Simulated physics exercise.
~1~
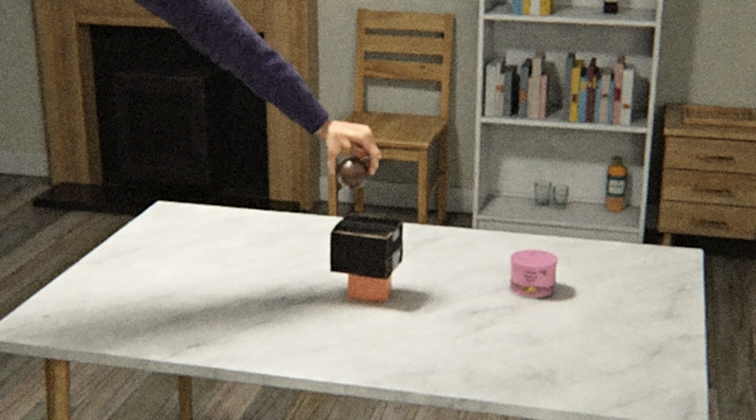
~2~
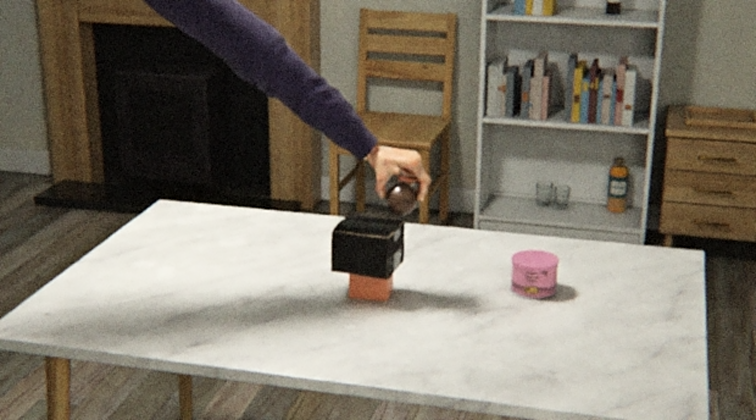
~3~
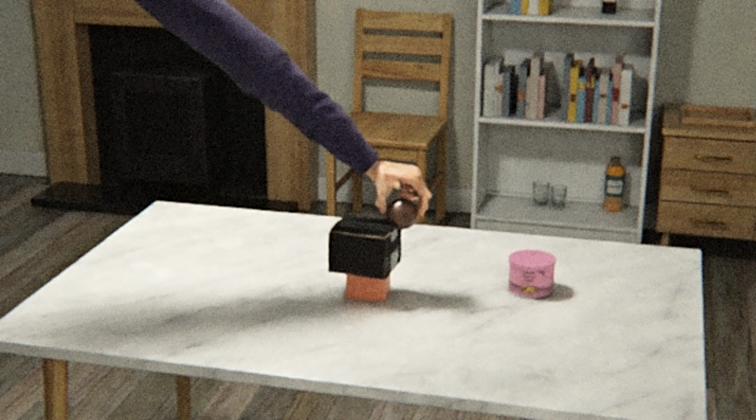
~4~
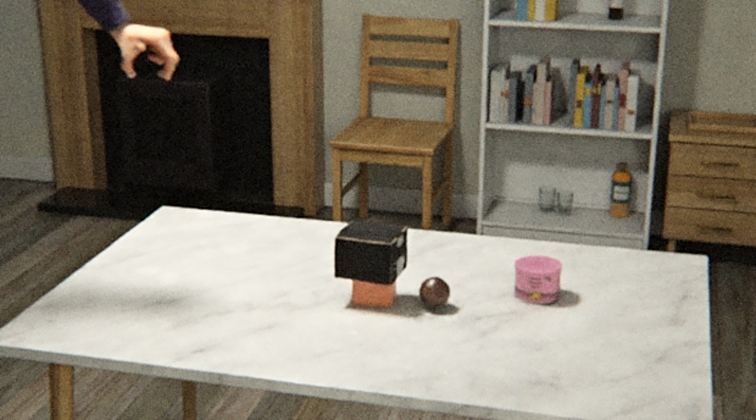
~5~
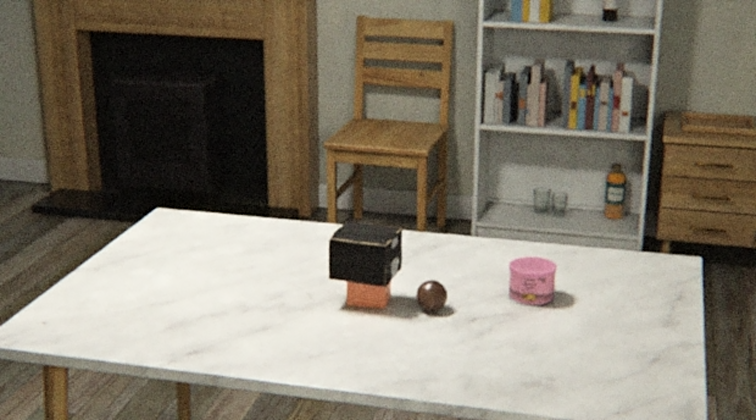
A black box sits on a smaller orange block near the middle of a white marble table, with a pink tub to the right, seen from slightly above by a gently swaying camera in a room with a fireplace, wooden chair and bookshelf. A hand in a purple sleeve reaches in from the upper left, holding a round brown onion above the box. It moves the onion right and down to the box's top right side. The hand then lets go and draws back, and the onion ends up fallen on the tabletop, just right of the still-standing box and block.
